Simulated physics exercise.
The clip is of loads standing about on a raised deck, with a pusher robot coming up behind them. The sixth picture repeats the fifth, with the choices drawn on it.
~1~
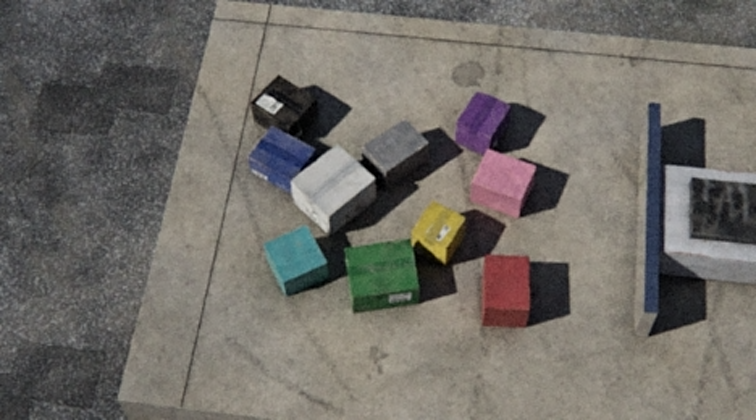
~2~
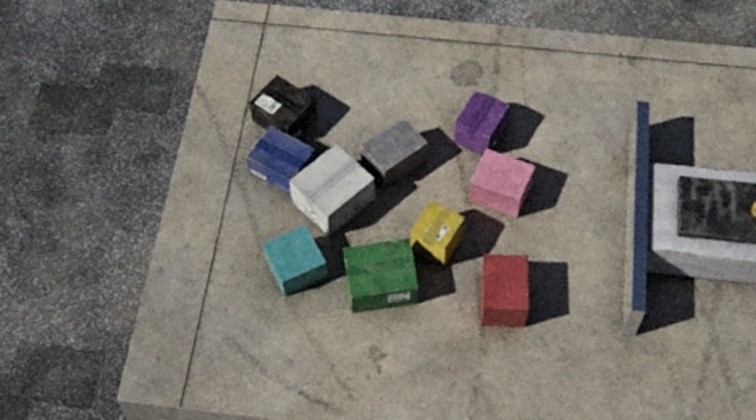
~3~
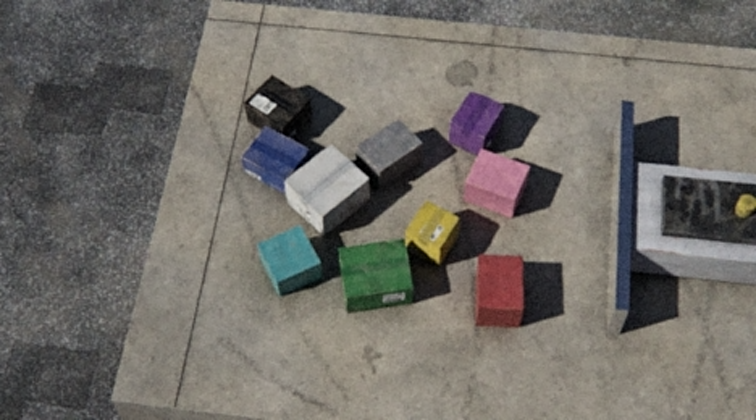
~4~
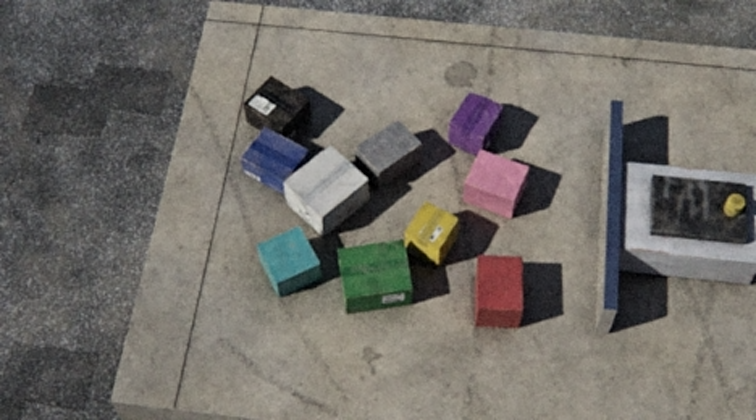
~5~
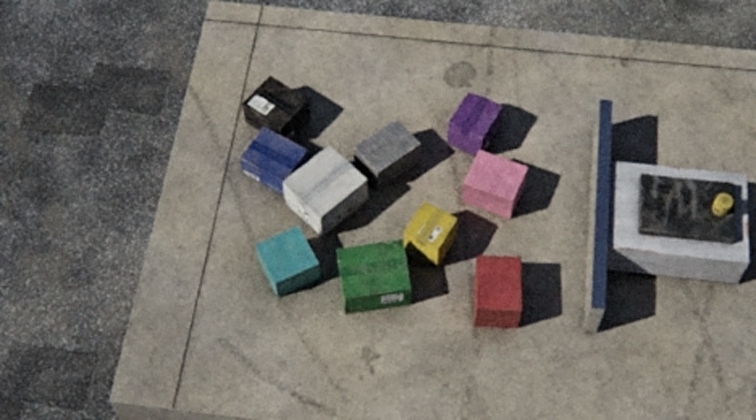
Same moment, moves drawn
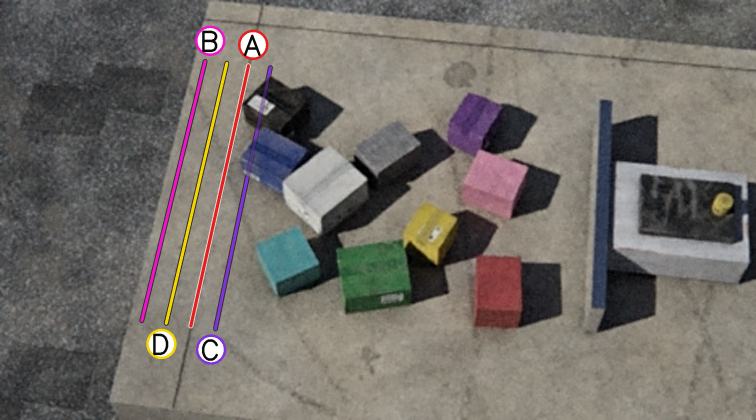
A pusher robot with a blue blade moves left toward colourful boxes that stay still.
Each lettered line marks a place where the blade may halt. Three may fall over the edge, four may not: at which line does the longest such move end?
Line C.
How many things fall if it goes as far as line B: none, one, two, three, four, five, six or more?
By then, six or more.
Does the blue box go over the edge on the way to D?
By then, yes.
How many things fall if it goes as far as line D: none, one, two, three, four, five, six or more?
In all, six or more.
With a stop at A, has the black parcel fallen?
By then, yes.
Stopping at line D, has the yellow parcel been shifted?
Yes.
On the copy, A at (222, 188); B at (175, 183); C at (245, 190); D at (198, 185).
On C. First, robot (548, 193); red crate (433, 285); purple box (452, 125).
Then, robot (418, 180); turquoise crate (198, 242); blue box (220, 148).
Finally, robot (318, 170); white parcel over the edge; turquoise crate over the edge; three fallen.
By contrast, A drops five; B drops ten; D drops seven.
